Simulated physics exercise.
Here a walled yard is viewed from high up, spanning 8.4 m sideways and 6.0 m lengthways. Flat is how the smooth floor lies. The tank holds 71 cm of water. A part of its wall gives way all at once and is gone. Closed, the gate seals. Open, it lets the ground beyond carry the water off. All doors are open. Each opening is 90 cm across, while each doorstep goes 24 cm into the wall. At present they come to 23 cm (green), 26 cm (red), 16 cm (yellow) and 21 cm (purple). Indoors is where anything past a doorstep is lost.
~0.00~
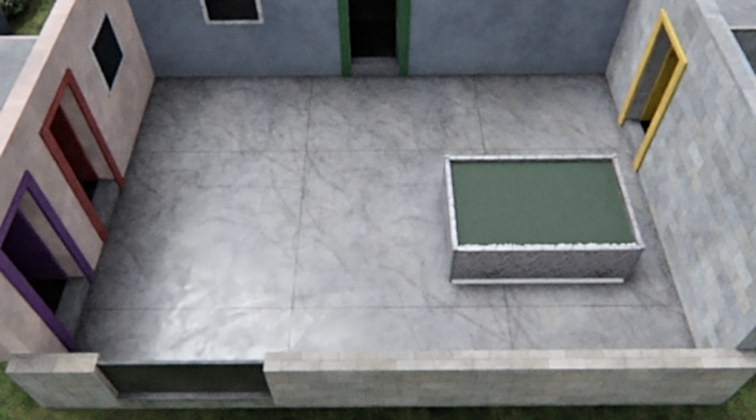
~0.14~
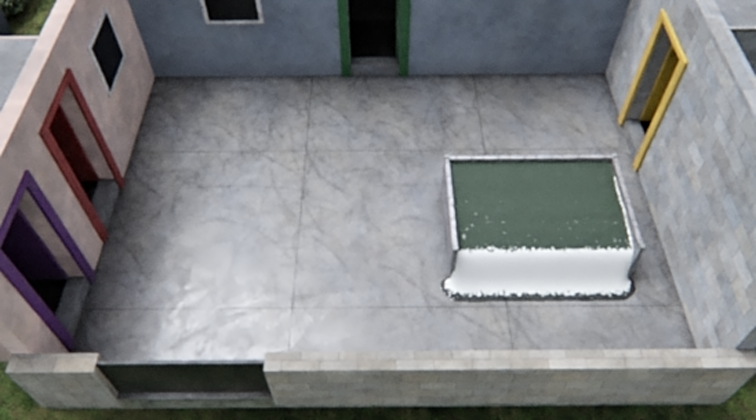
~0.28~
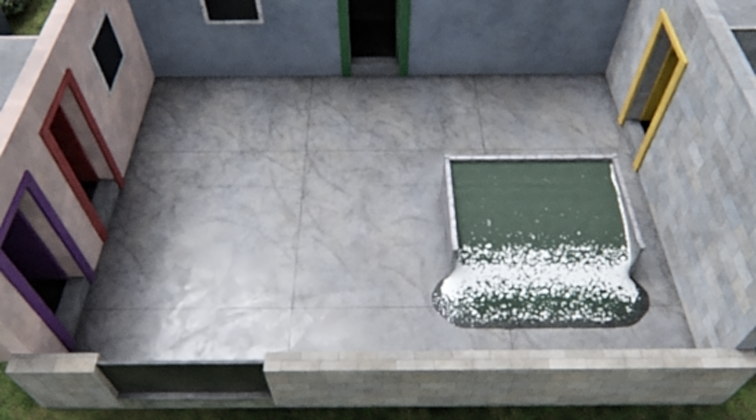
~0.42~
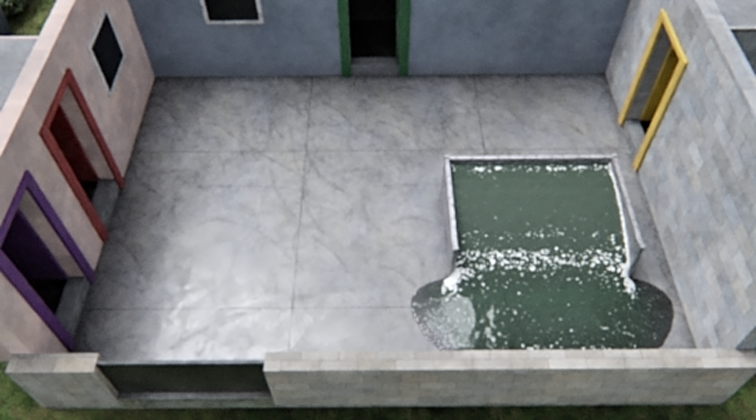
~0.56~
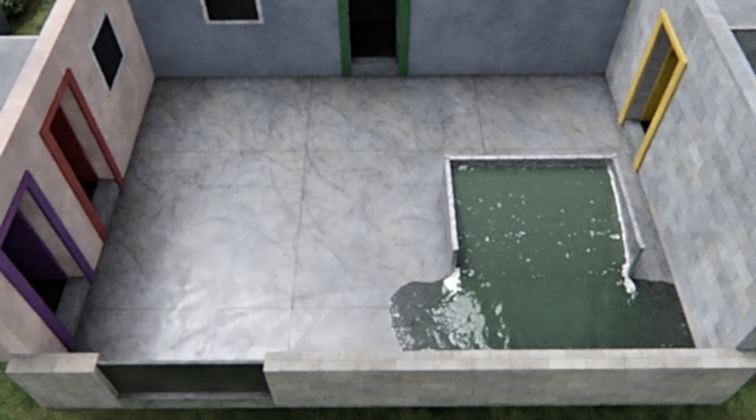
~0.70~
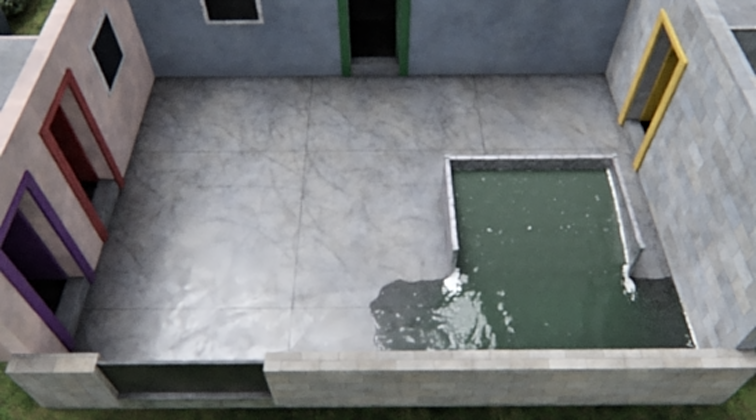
A raised tank loses its front wall and dark green water spreads across the floor.
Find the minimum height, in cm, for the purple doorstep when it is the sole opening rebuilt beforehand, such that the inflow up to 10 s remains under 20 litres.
The minimum height is about 14.5 cm.
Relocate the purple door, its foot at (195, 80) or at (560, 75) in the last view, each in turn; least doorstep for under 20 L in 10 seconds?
Roughly 10.0 and 20 cm.
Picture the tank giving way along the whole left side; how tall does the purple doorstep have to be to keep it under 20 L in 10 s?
About 23 cm.
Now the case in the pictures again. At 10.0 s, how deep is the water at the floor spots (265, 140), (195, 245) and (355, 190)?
In order: Around 6, 6 and 5 cm.
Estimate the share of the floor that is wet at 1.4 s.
15 %.
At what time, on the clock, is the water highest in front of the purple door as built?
Peak time: Around 3.0 s.
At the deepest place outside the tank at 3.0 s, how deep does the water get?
It gets to close to 28 centimetres there.
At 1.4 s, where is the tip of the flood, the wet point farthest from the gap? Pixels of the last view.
Front tip: Approx. (269, 380) px.
After 1.4 s water covers 15 % of the floor, deepest (60 cm) near (698, 377); it has not reached the purple door.
After 3.0 s water covers 45 % of the floor, deepest (28 cm) near (684, 377); 21 cm at the purple door, 0 litres in over its 21 cm doorstep.
After 10.0 s water covers 95 % of the floor, deepest (12 cm) near (131, 157); 9 cm at the purple door, 0 litres in over its 21 cm doorstep.
At the purple door as built, the water arrived by 2.7 s and peaked near 21 cm at 3.0 s.
Run again over the same 10 s with other heights there, 31 litres in over 13 cm, 6 litres over 17.5 cm. The limit of 20 litres is kept from about 14.5 cm up.
